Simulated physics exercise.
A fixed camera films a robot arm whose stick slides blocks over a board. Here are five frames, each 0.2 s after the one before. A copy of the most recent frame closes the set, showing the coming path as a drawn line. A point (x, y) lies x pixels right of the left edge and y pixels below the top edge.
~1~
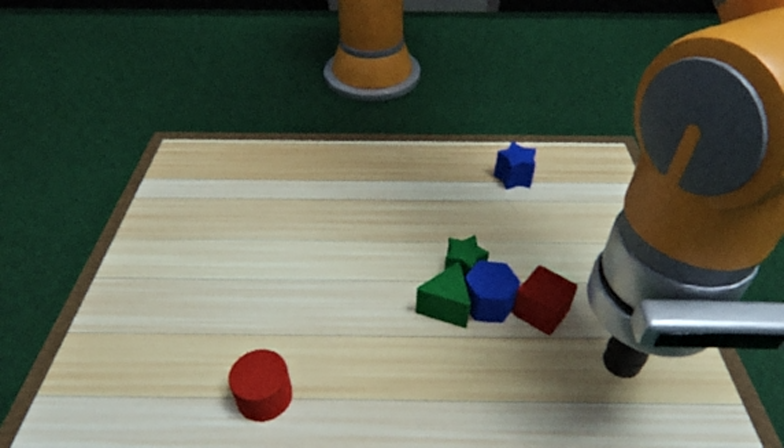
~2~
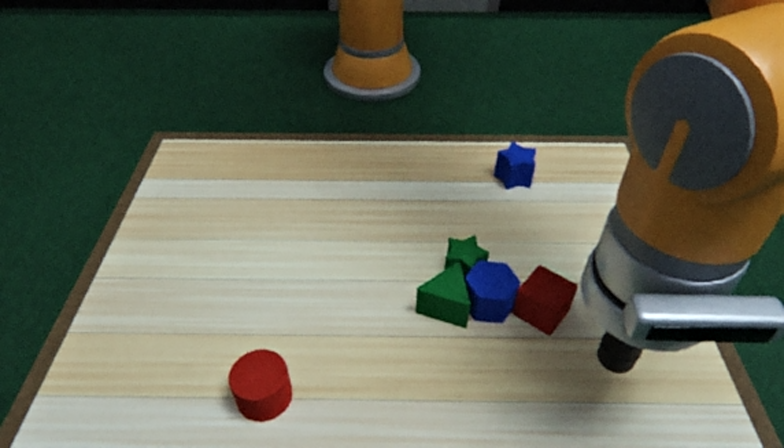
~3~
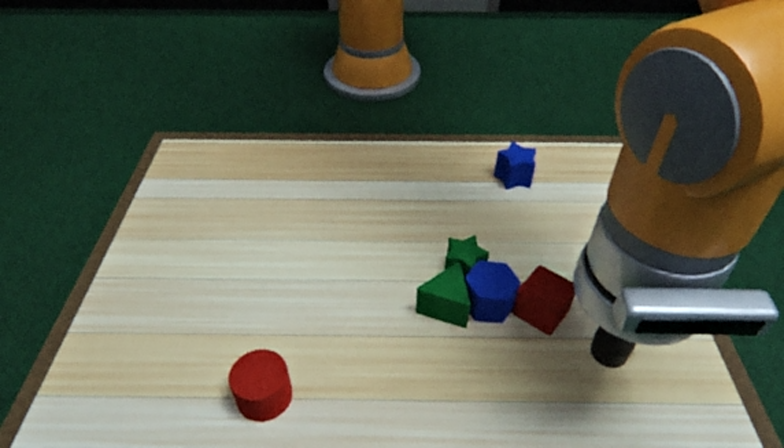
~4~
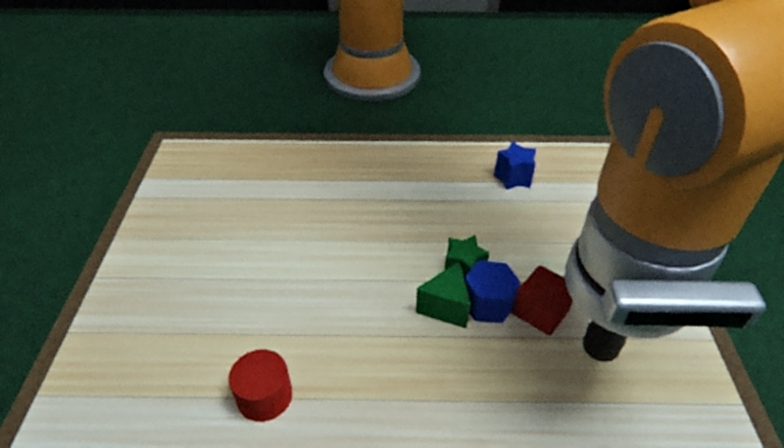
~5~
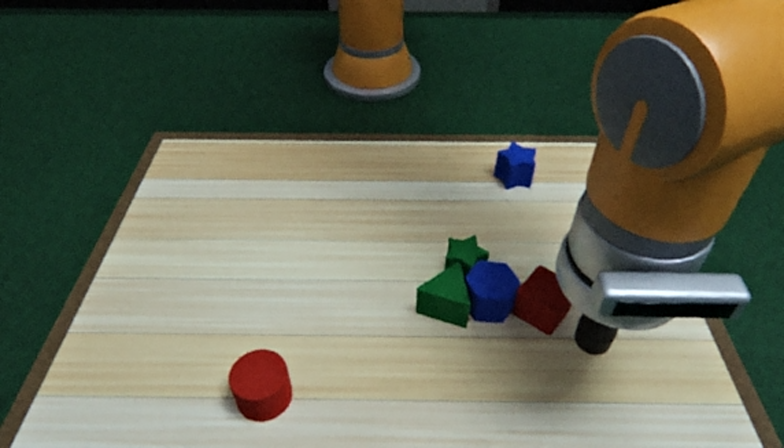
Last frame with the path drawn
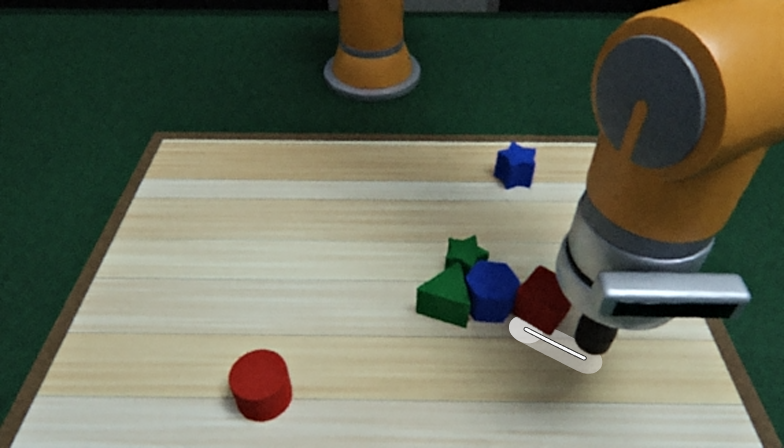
The robot arm moves slightly left toward the red block while the blocks stay still.
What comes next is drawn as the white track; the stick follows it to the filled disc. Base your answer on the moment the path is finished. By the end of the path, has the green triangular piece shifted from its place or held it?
By the end it is where it was.
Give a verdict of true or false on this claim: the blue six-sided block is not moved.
The statement is incorrect.
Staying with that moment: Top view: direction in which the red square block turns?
From overhead, the rotation is clockwise.
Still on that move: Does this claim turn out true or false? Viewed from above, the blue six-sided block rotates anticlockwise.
The statement is true.
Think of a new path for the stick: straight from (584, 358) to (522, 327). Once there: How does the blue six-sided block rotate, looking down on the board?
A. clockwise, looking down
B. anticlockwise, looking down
Answer: B.
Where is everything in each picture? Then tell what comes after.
Lower end of the stick at (621, 363), tops of blocks, green triangular piece at (448, 284), green star block at (466, 249), blue six-sided block at (493, 279), red square block at (548, 287), in the first picture.
Stick at (615, 359), blocks as before, in the second picture.
Stick at (608, 354), blocks as before, in the third picture.
Stick at (600, 348), blocks as before, in the fourth picture.
Stick at (592, 341), green triangular piece at (448, 284), green star block at (466, 249), blue six-sided block at (493, 279), red square block at (548, 287), in the fifth picture.
The drawn path runs in a line from (584, 358) to (526, 329).
On the path given first. Halfway along, stick at (560, 326); blue six-sided block at (490, 276); red square block at (545, 283).
At the end, stick at (531, 312); green triangular piece not moved; green star block at (459, 245), turned 15° clockwise; blue six-sided block at (486, 270), turned 25° anticlockwise; red square block at (536, 274), turned 50° clockwise.
